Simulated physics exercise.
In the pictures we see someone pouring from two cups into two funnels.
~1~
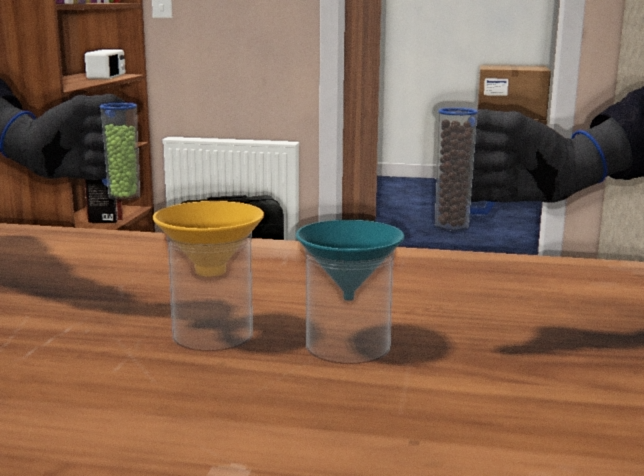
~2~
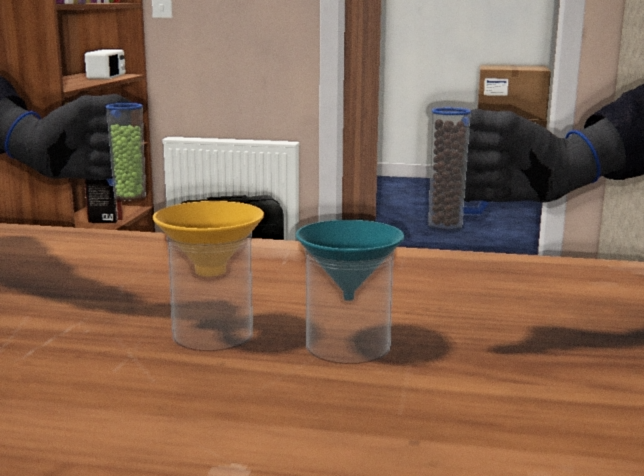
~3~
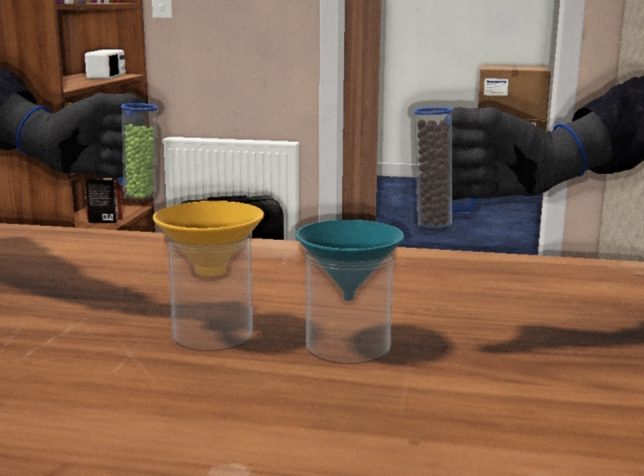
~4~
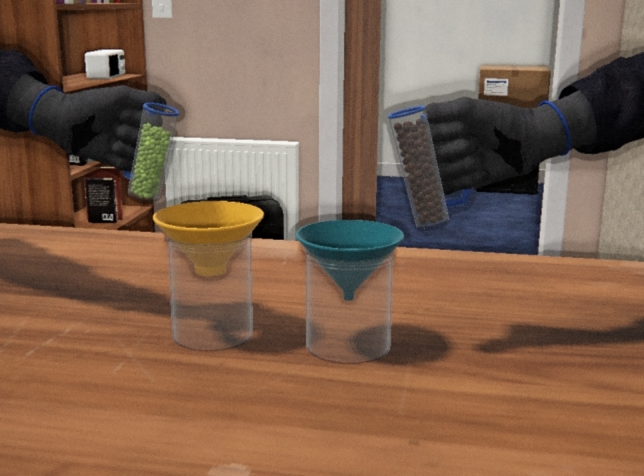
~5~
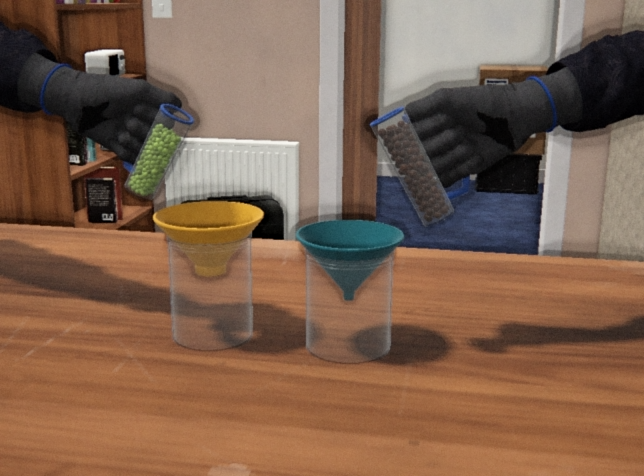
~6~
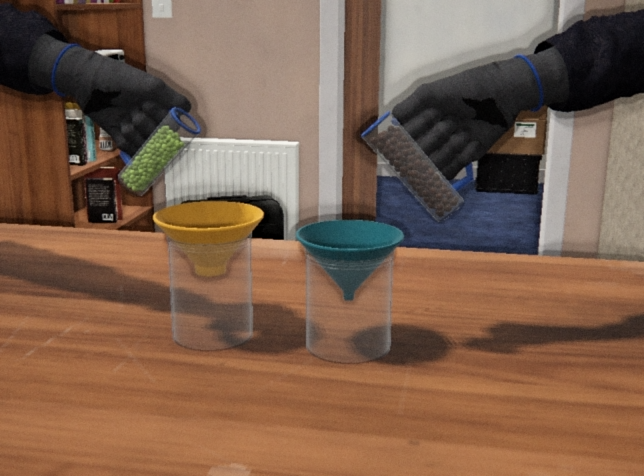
Two gloved hands moved inward with clear cups, one of green peas and one of brown balls, then tilted them toward each other above a yellow funnel and a teal funnel set in clear containers.
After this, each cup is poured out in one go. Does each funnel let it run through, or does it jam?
In order: Left: I expect a smooth flow; right: I expect a stoppage.
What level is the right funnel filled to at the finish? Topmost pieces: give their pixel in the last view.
Roughly (337, 252).
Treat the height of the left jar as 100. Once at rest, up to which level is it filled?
Some 10 per cent.
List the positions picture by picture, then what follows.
The first frame shows left funnel at (209, 223), outlet at (211, 272), about 5 pieces wide; left cup at (122, 152), holding dried peas; right funnel at (350, 242), outlet at (349, 299), narrower than one piece; right cup at (455, 170), holding chocolate balls.
The second frame shows left cup at (127, 152), upright; right cup at (448, 169), upright.
The third frame shows left cup at (140, 153), tipped 4°; right cup at (434, 169), tipped 4°.
The fourth frame shows left cup at (152, 153), tipped 15°; right cup at (420, 168), tipped 15°.
The fifth frame shows left cup at (158, 153), tipped 29°; right cup at (413, 168), tipped 29°.
The sixth frame shows left funnel at (209, 223), outlet at (211, 272); left cup at (158, 153), tipped 43°; right funnel at (350, 242), outlet at (349, 299); right cup at (413, 168), tipped 43°.
Then, 0.35 s after the last picture, left, all still in the cup; right, all still in the cup.
Then, 0.66 s after the last picture, left, nearly all still in the cup, a small part in or over the funnel, a stray few down in the jar; right, most still in the cup, a small part in or over the funnel.
Then, 0.92 s after the last picture, left, about a quarter still in the cup, about half in or over the funnel, about a third down in the jar; right, about a quarter still in the cup, most in or over the funnel.
At rest, left, all down in the jar; right, all stuck in the funnel, none down in the jar.
